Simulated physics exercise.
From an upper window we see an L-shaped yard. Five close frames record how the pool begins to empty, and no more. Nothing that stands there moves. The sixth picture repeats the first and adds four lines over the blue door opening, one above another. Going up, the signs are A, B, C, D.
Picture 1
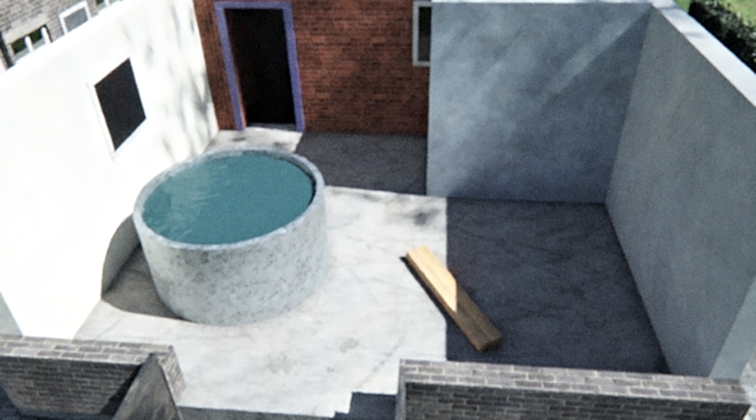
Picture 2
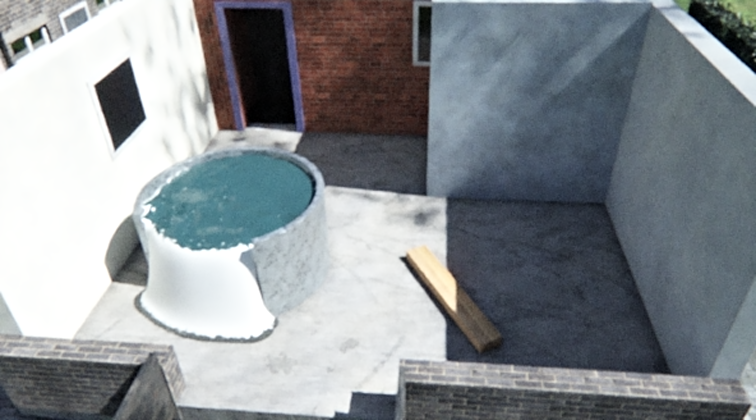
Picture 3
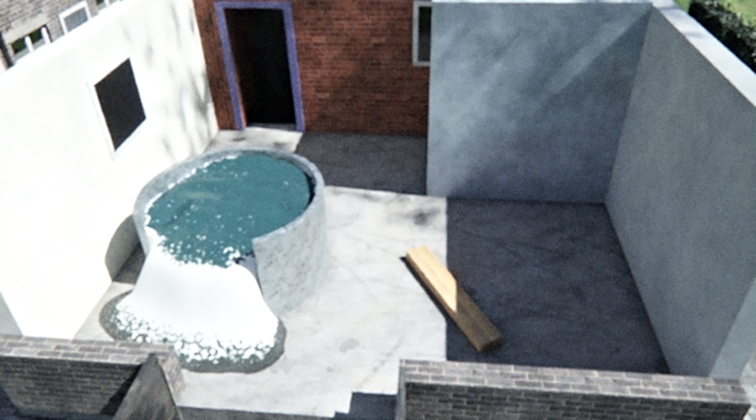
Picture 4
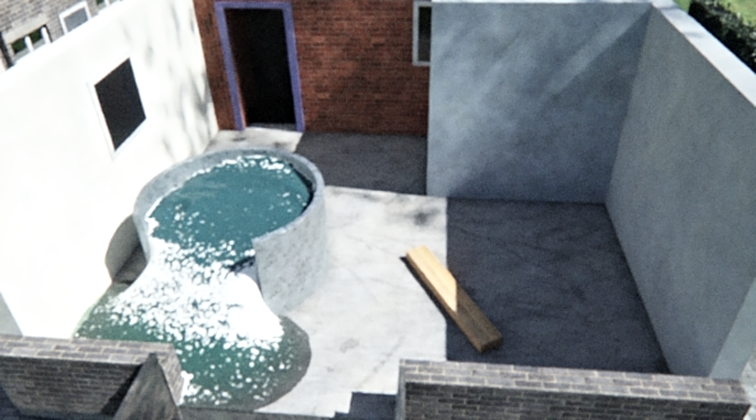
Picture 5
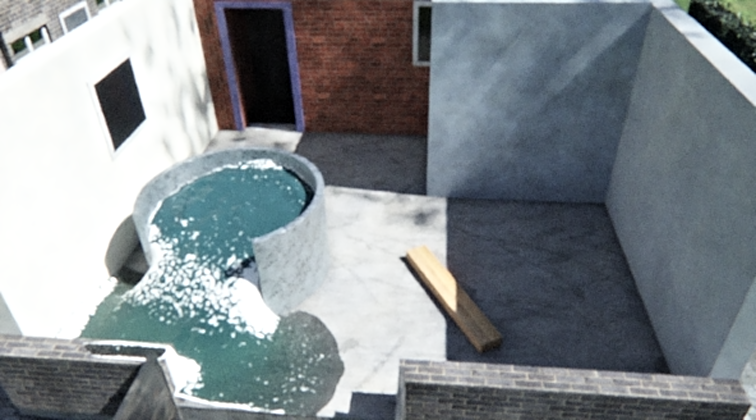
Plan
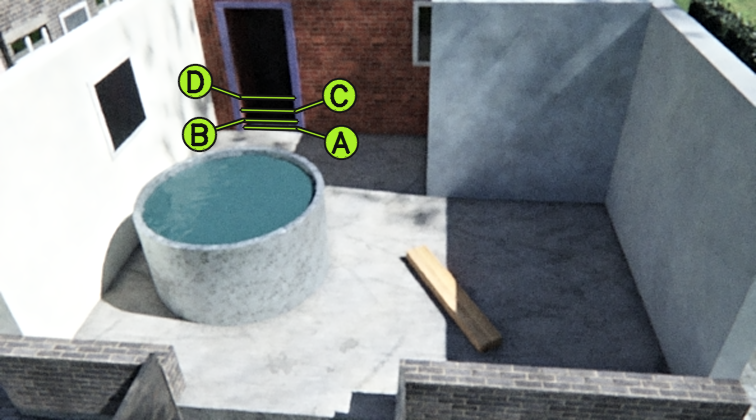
A round, pale stone pool of teal water stands at the left of a walled yard seen from an upper window, its surface calm at first. Behind it are a white wall and a blue-framed doorway in red brick, with a wooden plank lying right of centre near grey walls. The pool's near side opens, and white, foaming water pours out and spreads across the near-left paving, while the camera stays still.
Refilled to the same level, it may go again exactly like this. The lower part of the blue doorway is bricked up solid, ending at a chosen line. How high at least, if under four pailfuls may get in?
Choose B.
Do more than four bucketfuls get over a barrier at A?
Yes, that goes wrong.
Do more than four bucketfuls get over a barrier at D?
No, that is safe.
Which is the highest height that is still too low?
That is height A.
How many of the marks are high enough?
Three.
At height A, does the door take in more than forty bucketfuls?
No, it does not.
In lime, A at (271, 128); B at (270, 120); C at (268, 110); D at (266, 97); from the bottom up A, B, C, D.
Choosing A, about 14 bucketfuls get in.
Choosing B, a bucket or two gets in.
Choosing C, nothing gets over.
Choosing D, nothing gets over.
